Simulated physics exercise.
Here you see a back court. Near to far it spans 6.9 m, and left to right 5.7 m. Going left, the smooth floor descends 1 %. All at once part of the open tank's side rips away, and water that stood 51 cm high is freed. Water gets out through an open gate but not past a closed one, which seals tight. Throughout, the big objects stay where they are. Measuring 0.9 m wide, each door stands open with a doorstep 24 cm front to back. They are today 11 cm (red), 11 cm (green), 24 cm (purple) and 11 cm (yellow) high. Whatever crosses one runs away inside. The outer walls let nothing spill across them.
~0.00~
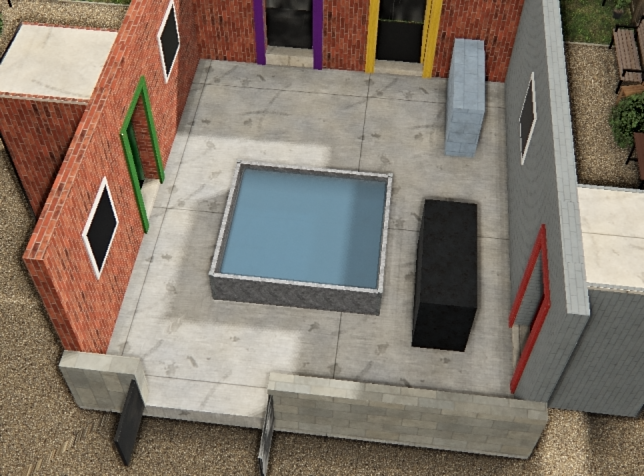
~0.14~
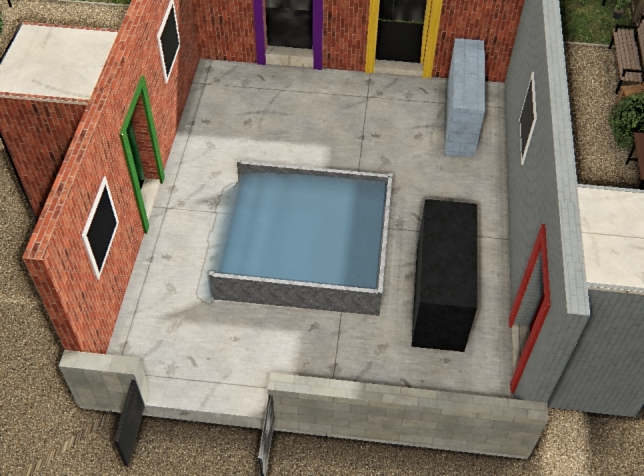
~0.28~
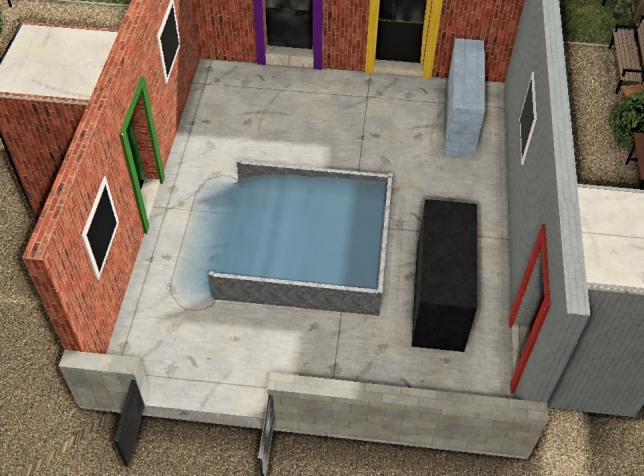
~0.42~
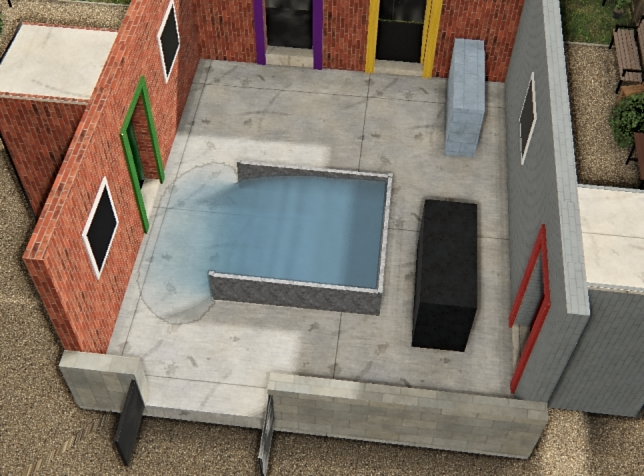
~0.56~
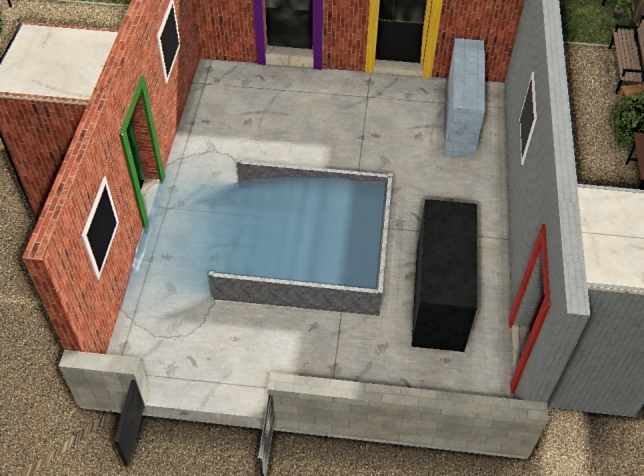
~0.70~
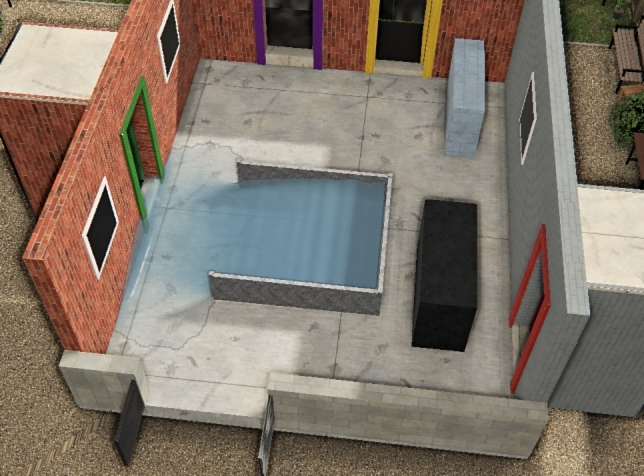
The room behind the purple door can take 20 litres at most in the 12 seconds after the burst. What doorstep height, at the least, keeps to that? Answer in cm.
I would say about 8.5 cm.
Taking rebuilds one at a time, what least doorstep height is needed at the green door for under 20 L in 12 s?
Green - roughly 33 cm.
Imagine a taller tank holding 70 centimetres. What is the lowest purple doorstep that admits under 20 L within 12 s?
Roughly 12.0 centimetres.
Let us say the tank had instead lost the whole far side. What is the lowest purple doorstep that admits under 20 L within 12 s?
Minimum height: Approx. 23 cm.
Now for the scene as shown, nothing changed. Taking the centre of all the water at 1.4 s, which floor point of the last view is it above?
Around (255, 247).
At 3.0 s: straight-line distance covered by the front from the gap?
Near 4.4 m, more or less.
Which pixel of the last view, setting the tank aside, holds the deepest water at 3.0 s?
Around (98, 383).
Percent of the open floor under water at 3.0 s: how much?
About 40 per cent.
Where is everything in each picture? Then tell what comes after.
In the first picture, still water, 51 cm deep, in the open tank at (305, 226); the purple door at (289, 22) is dry.
In the second picture, the front is at (203, 294), 0.2 m from the gap at (230, 232); 0.4 m2 of floor is wet, 51 cm left at the back.
In the third picture, the front is at (177, 288), 0.6 m from the gap at (230, 233); 1.4 m2 of floor is wet, 51 cm left at the back.
In the fourth picture, the front is at (145, 272), 1.2 m from the gap at (230, 234); 2.9 m2 of floor is wet, 51 cm left at the back.
In the fifth picture, the gap is at (230, 234), the front 1.5 m out at (140, 220); the back of the open tank holds 51 cm.
In the sixth picture, the gap is at (230, 234), the front 1.5 m out at (136, 220); the back of the open tank holds 48 cm; 2.8 m in a straight line remain to the purple door at (289, 22).
After 1.4 s water covers 20 % of the floor, deepest (38 cm) near (155, 241); it has not reached the purple door.
After 3.0 s water covers 40 % of the floor, deepest (34 cm) near (98, 383); 9 cm at the purple door, 0 litres in over its 24 cm doorstep.
After 12.0 s water covers 100 % of the floor, deepest (8 cm) near (165, 172); 4 cm at the purple door, 0 litres in over its 24 cm doorstep.
At the purple door as built, the water arrived by 2.9 s and peaked near 14 cm at 3.6 s.
Run again over the same 12 s with other heights there, 37 litres in over 7 cm, 14 litres over 9.5 cm. The limit of 20 litres is kept from about 8.5 cm up.
